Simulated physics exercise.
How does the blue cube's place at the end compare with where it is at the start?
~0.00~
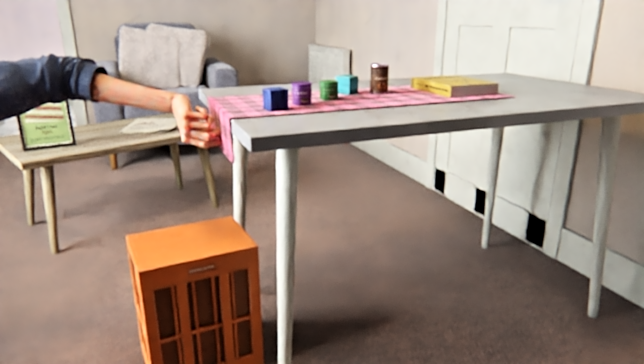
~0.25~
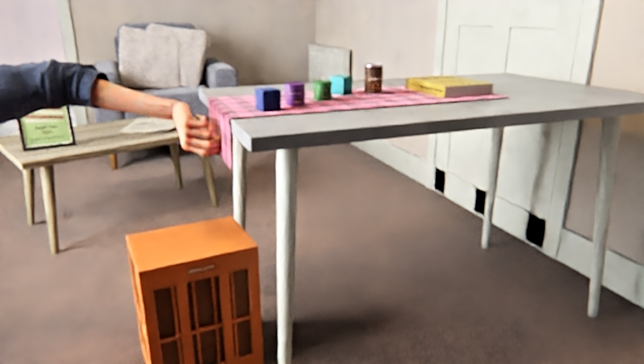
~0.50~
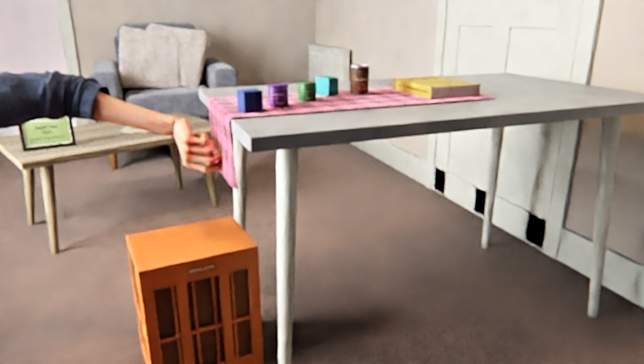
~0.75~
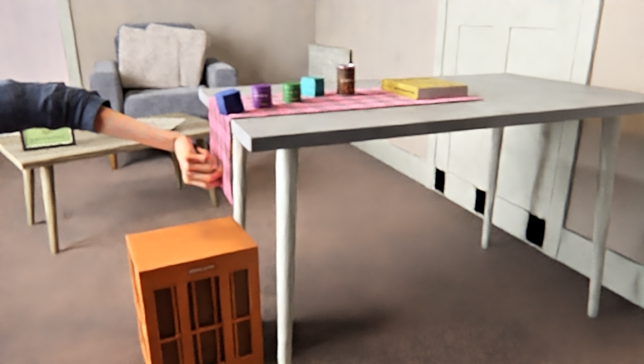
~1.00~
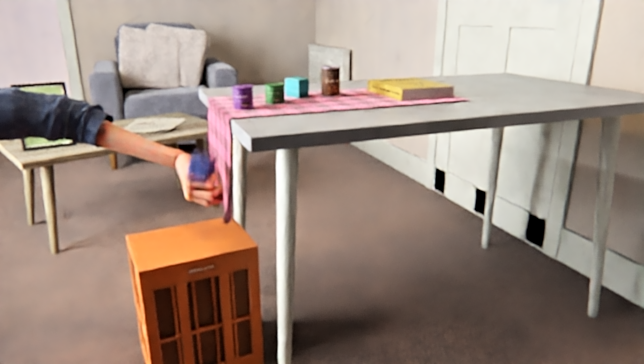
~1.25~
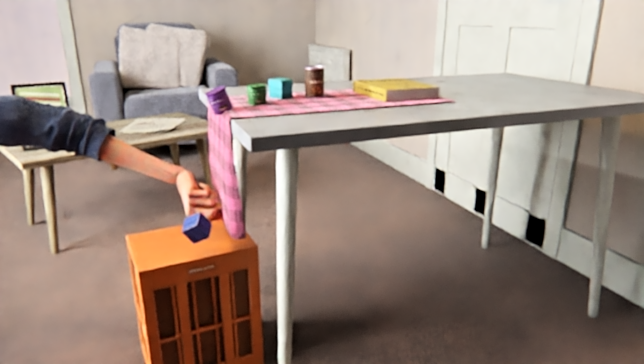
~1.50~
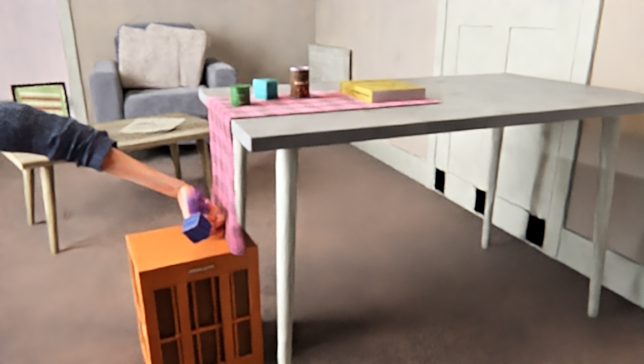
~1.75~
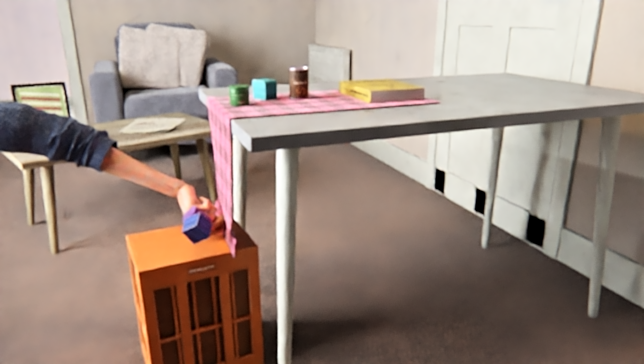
At the start the blue cube sits on the tea towel on the table, near the edge. By the end it is lower and further left, down at the orange crate beside the hand.
The clip opens on a pink checked tea towel lying on a grey table, with a blue cube, other small coloured items and a yellow book on it, while a hand holds its hanging end above an orange crate. The hand draws the cloth down, and everything on it slides left. The blue cube tips over the edge and drops to the crate, and the purple pot tilts and follows it down. The hem reaches the crate and the pulling stops, leaving the green pot, turquoise cube, brown jar and book still on the table.
